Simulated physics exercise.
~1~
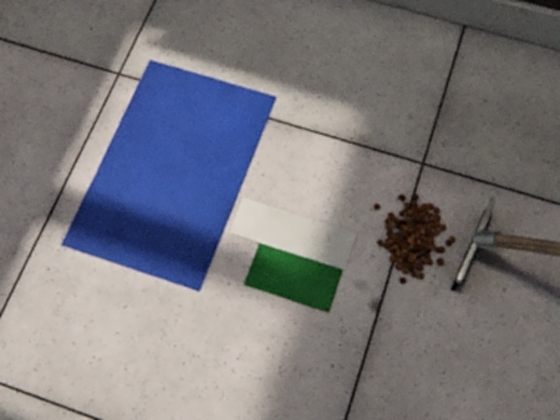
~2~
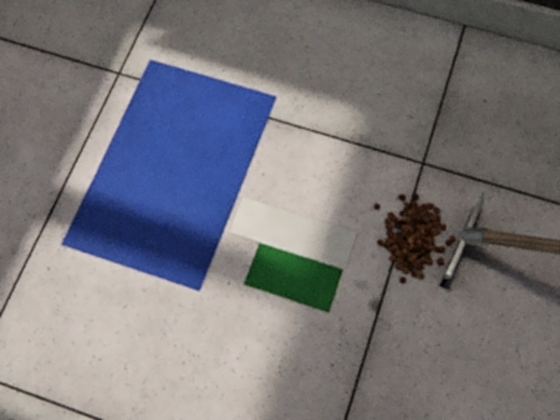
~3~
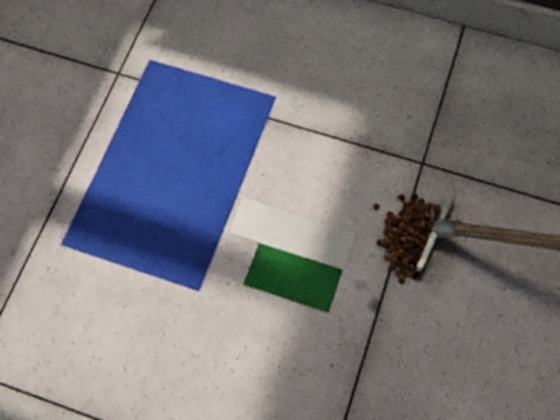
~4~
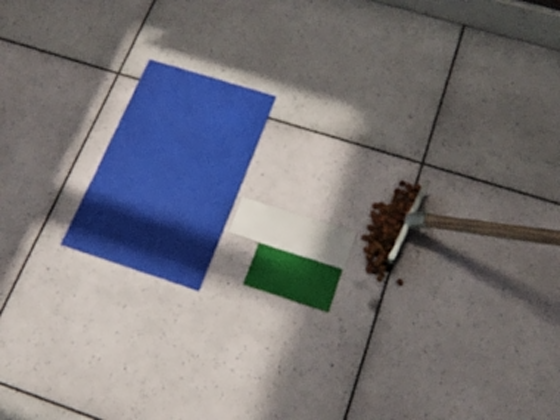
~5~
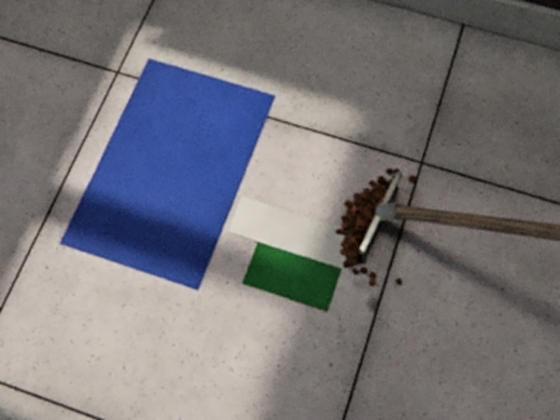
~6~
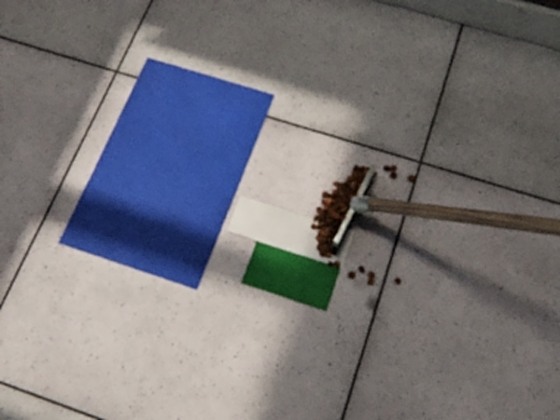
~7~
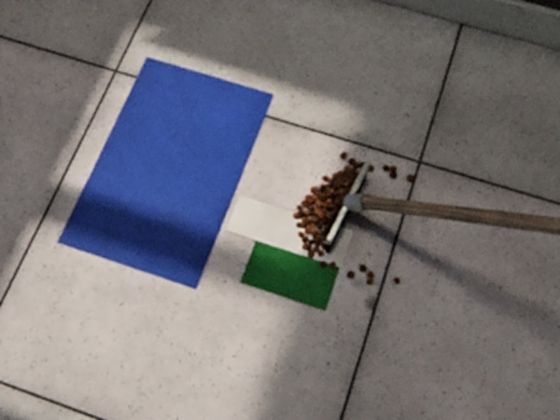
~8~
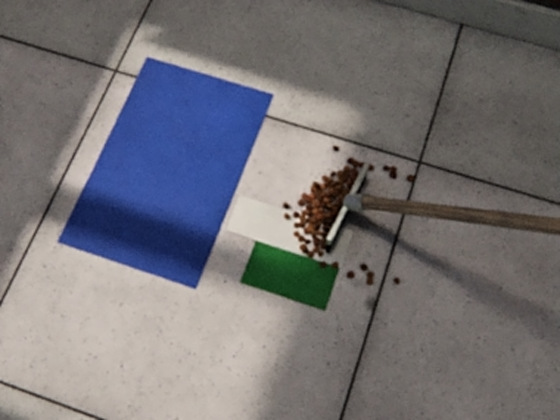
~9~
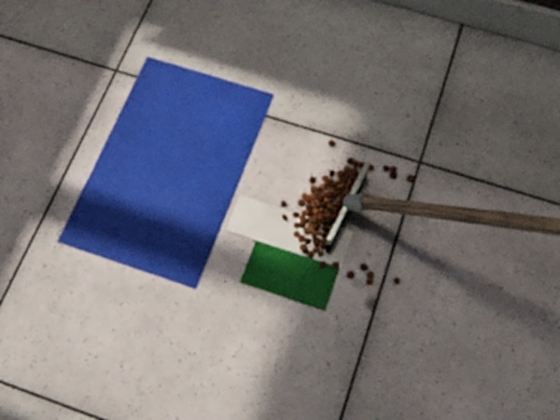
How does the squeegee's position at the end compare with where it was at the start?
It ended up further left and slightly higher in the view, close to the white and green mats, whereas it started to the right of the kibble heap.
A squeegee with a wooden handle pushed a small heap of brown kibble leftward across grey tiles toward a white mat, leaving a few bits behind, then stopped with some pieces on the white mat and most still on the bare floor.
